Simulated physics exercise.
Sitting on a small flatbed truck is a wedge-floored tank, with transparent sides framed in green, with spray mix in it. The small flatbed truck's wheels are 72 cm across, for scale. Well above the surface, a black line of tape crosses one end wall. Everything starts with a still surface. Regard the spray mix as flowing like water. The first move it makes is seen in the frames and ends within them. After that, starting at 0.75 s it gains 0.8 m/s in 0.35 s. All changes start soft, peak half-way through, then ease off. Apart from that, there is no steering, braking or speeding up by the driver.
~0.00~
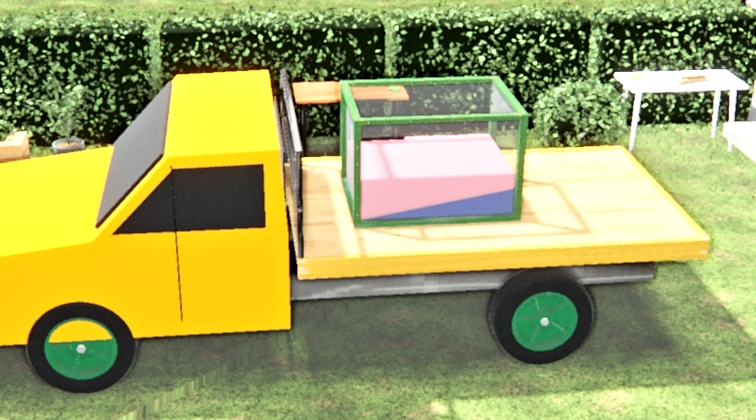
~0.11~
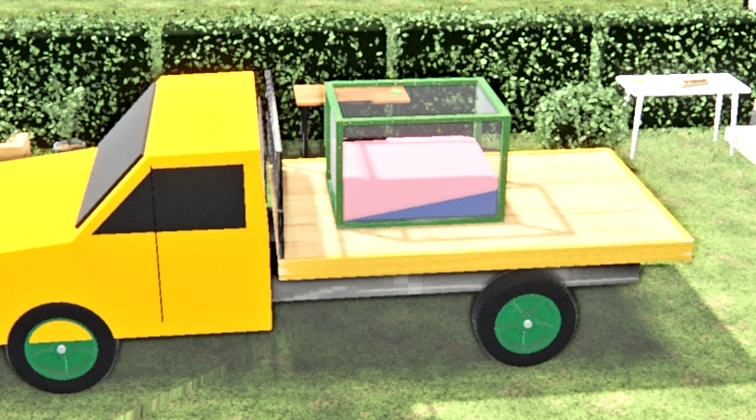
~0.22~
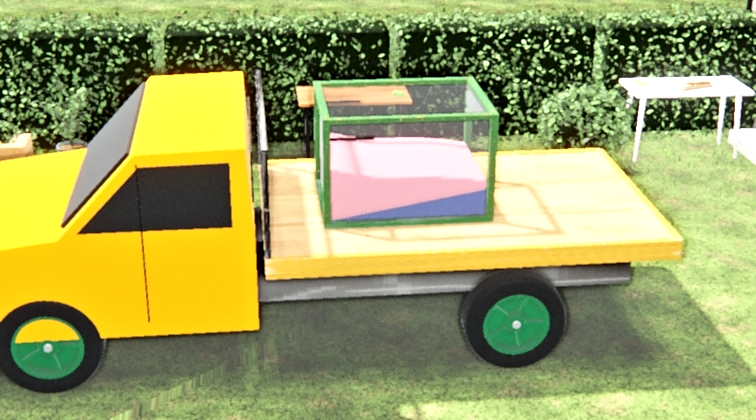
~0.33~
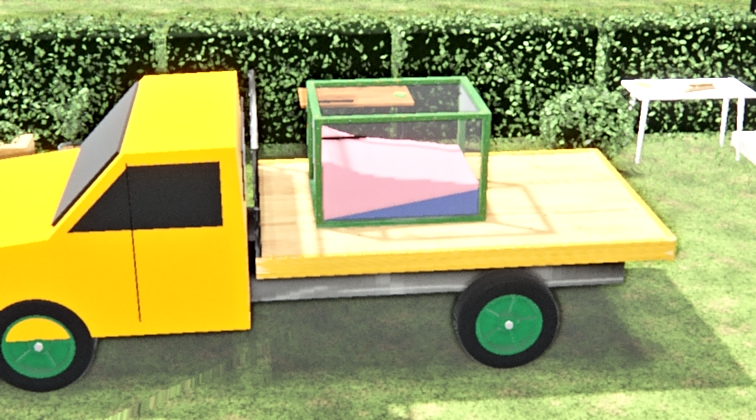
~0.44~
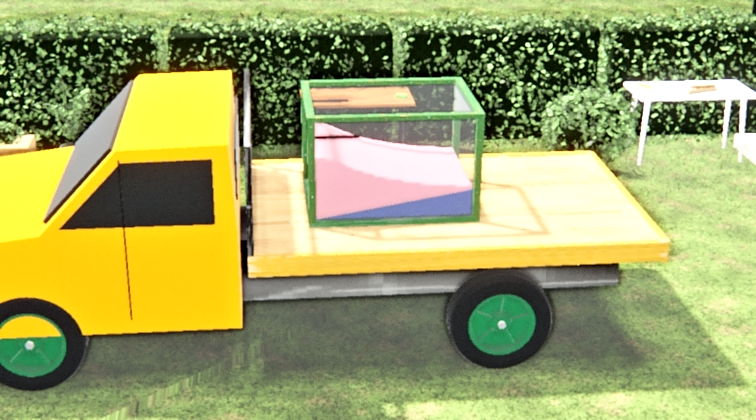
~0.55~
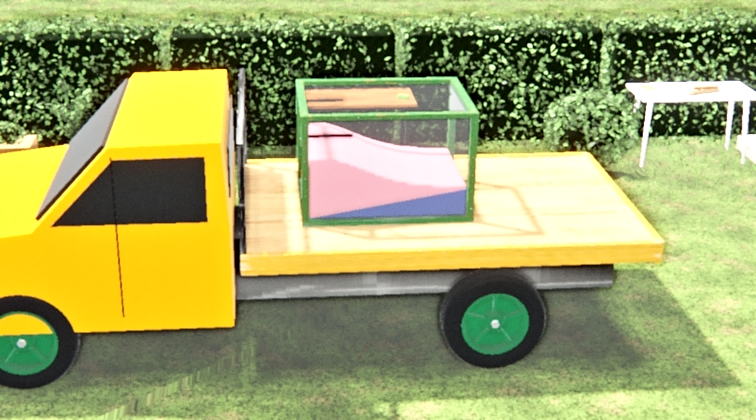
A yellow flatbed truck rolls left as pink liquid in its green-framed tank climbs frontward.
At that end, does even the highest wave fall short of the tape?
No, it gets over the tape.
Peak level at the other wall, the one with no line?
Max height: Roughly 83 centimetres.
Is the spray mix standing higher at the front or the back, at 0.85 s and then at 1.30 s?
Heap position: Fore end, then aft end.
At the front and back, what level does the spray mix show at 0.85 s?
Front 32 cm, back 24 cm.
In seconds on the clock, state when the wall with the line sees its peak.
Time of peak: Around 2.1 s.
By 0.85 s the surface is 33 cm up at the front and 24 cm at the back; nothing has left.
By 1.30 s the surface is 19 cm up at the front and 65 cm at the back; nothing has left.
By 1.75 s the surface is 25 cm up at the front and 28 cm at the back; 2 per cent is out, over the back.
By 4.09 s the waves are smaller; the highest at the front wall was 70 cm, at 2.10 s, against a line at 61 cm.
